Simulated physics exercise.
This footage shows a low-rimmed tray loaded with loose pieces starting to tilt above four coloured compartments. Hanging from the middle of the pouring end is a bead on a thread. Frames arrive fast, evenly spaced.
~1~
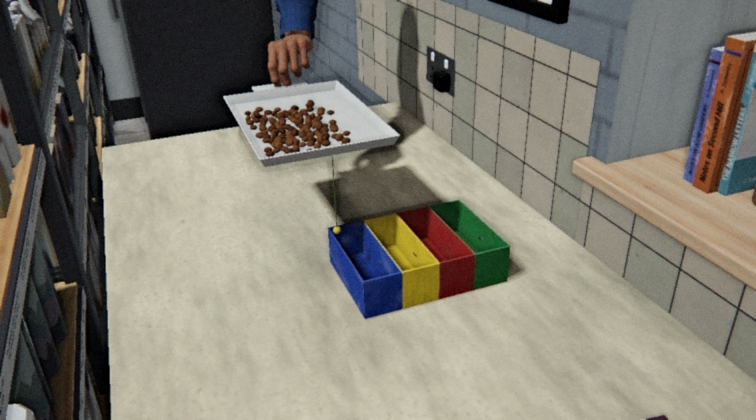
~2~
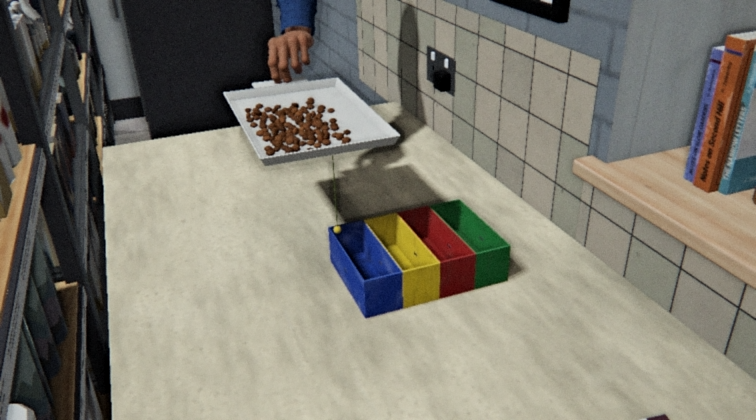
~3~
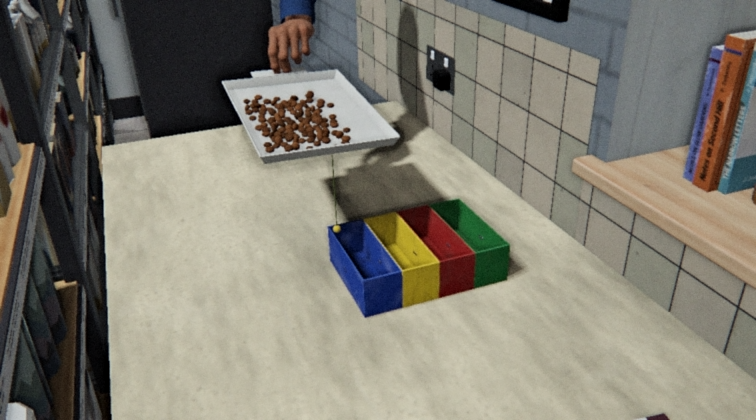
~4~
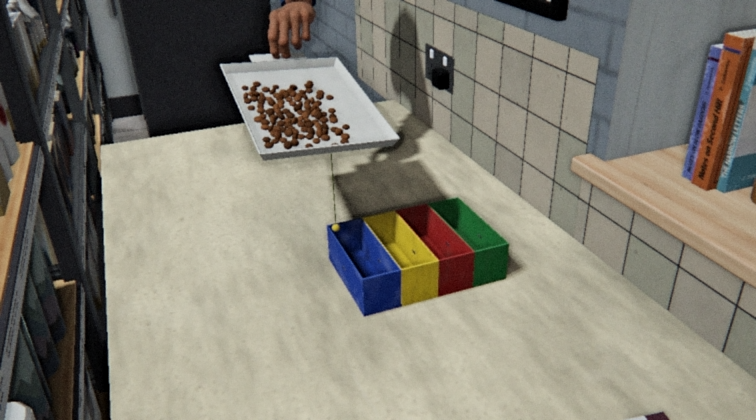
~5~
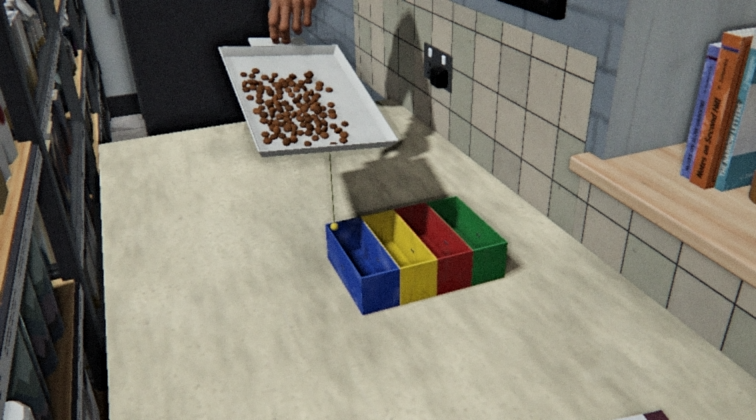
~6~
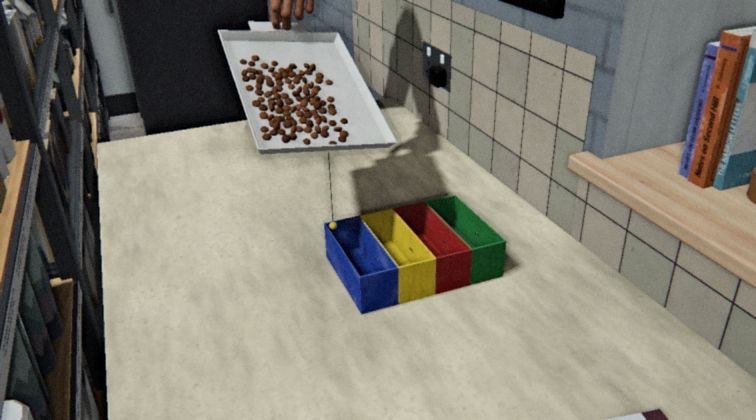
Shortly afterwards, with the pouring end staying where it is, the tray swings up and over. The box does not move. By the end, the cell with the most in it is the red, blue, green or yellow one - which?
The yellow one.
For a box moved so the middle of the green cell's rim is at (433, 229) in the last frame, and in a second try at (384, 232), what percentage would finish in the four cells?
Result, in turn: 100 %, 70 %.
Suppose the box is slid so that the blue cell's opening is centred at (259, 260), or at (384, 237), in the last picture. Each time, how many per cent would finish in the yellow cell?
Close to 0 in a hundred, then close to 40 in a hundred.
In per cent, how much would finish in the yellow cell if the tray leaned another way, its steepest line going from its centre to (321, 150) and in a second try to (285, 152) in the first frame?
Roughly 10 per cent, and 0 per cent.
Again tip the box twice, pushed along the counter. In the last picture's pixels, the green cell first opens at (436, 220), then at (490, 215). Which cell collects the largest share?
First place: The red cell; second place: Blue.
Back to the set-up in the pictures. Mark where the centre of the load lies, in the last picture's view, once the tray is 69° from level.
Somewhere about (370, 151).
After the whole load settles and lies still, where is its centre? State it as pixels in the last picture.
Centre at rest, last view: Approx. (398, 269).
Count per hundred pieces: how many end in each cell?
I'd put the blue cell near 20, the yellow cell near 60, the red cell near 20, and the green cell near 0.
Soon, tray tipped steeply; about two thirds on the tray; a small part in the yellow cell; a stray few in the blue cell; a stray few in the red cell; about a third falling or outside the box.
A while on, tray tipped past a quarter turn; about half in the yellow cell; about a quarter in the blue cell; about a quarter in the red cell; a stray few falling or outside the box.
Towards the end, tray tipped past a quarter turn; about half in the yellow cell; about a quarter in the blue cell; about a quarter in the red cell; a stray few falling or outside the box.
Finally, tray tipped past a quarter turn; about half in the yellow cell; about a quarter in the blue cell; about a quarter in the red cell; none in the green cell; a stray few outside the box.
